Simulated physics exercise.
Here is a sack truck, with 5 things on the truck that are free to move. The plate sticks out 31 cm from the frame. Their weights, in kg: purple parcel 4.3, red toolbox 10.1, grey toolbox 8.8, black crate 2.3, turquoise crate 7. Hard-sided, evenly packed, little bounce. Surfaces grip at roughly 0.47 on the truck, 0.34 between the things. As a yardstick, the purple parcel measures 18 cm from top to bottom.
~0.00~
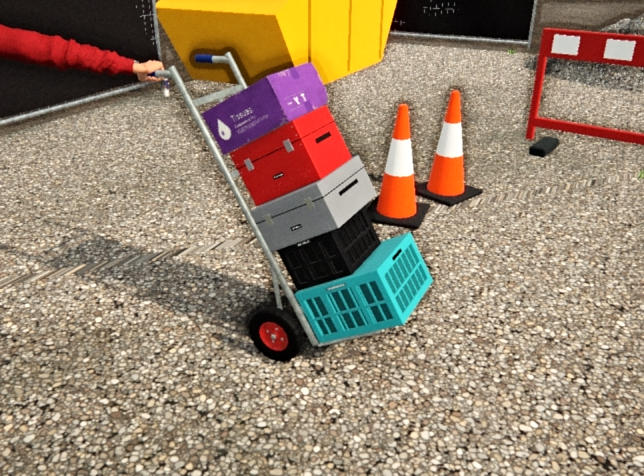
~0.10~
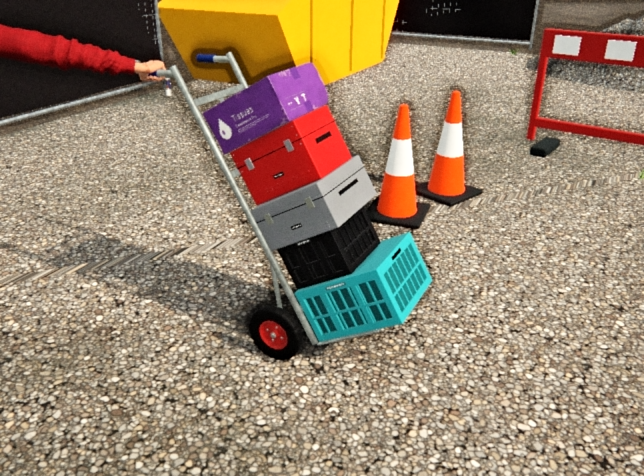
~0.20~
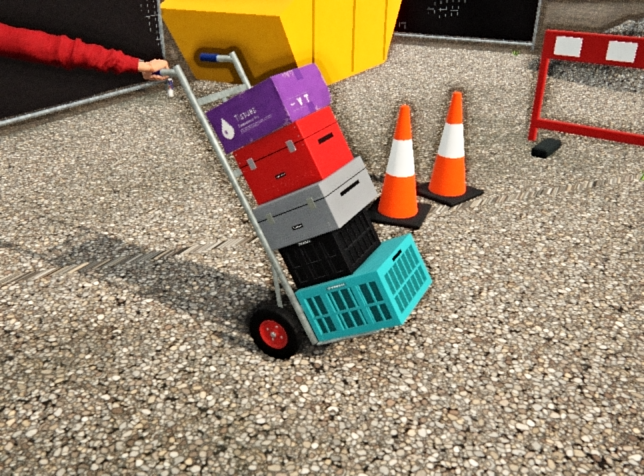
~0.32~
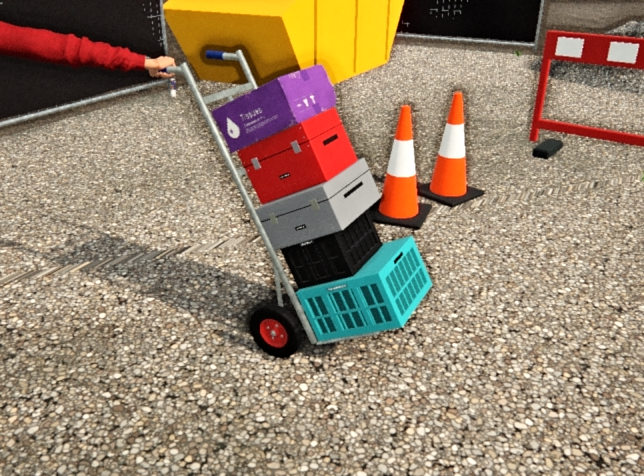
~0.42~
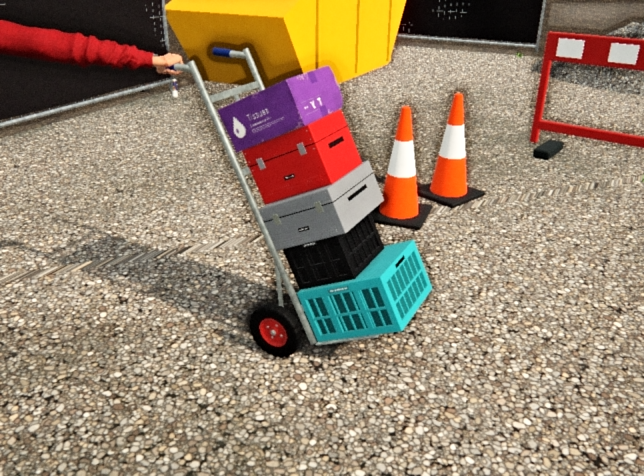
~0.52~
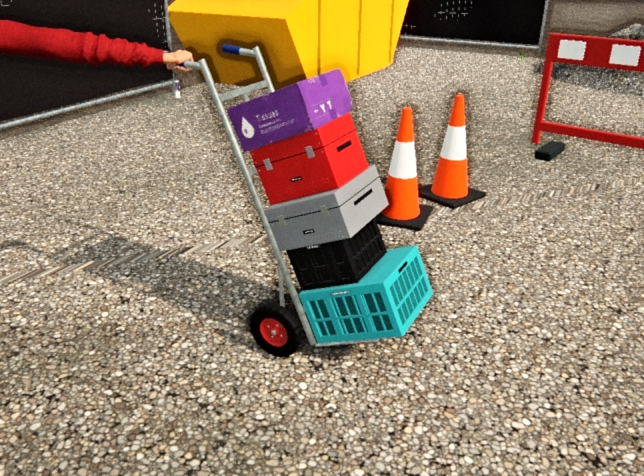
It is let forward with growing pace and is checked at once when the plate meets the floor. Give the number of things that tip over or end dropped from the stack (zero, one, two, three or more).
Lost: Zero.
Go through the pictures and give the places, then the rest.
In the first picture, 30° short of upright; purple parcel (268, 108); red toolbox (291, 156).
In the second picture, 30° short of upright; turquoise crate (365, 287); grey toolbox (315, 202).
In the third picture, 29° short of upright; black crate (331, 246); turquoise crate (365, 287).
In the fourth picture, 28° short of upright; grey toolbox (320, 203); black crate (333, 246).
In the fifth picture, 26° short of upright; turquoise crate (366, 291); grey toolbox (323, 205).
In the sixth picture, 23° short of upright; purple parcel (292, 109); red toolbox (310, 159).
After 0.92 s, 8° short of upright.
After 1.22 s, truck upright; purple parcel tipped 4° from how it sat near (393, 136); red toolbox tipped 4° from how it sat near (384, 187); grey toolbox tipped 4° from how it sat.
After 1.52 s, truck upright; purple parcel tipped 5° from how it sat near (394, 136); red toolbox tipped 5° from how it sat near (385, 187); grey toolbox tipped 5° from how it sat.
After 1.72 s, truck upright.
At rest (2.1 s), all 5 in place, give or take 10 cm. In the last view, purple parcel near (374, 135), red toolbox near (371, 187).
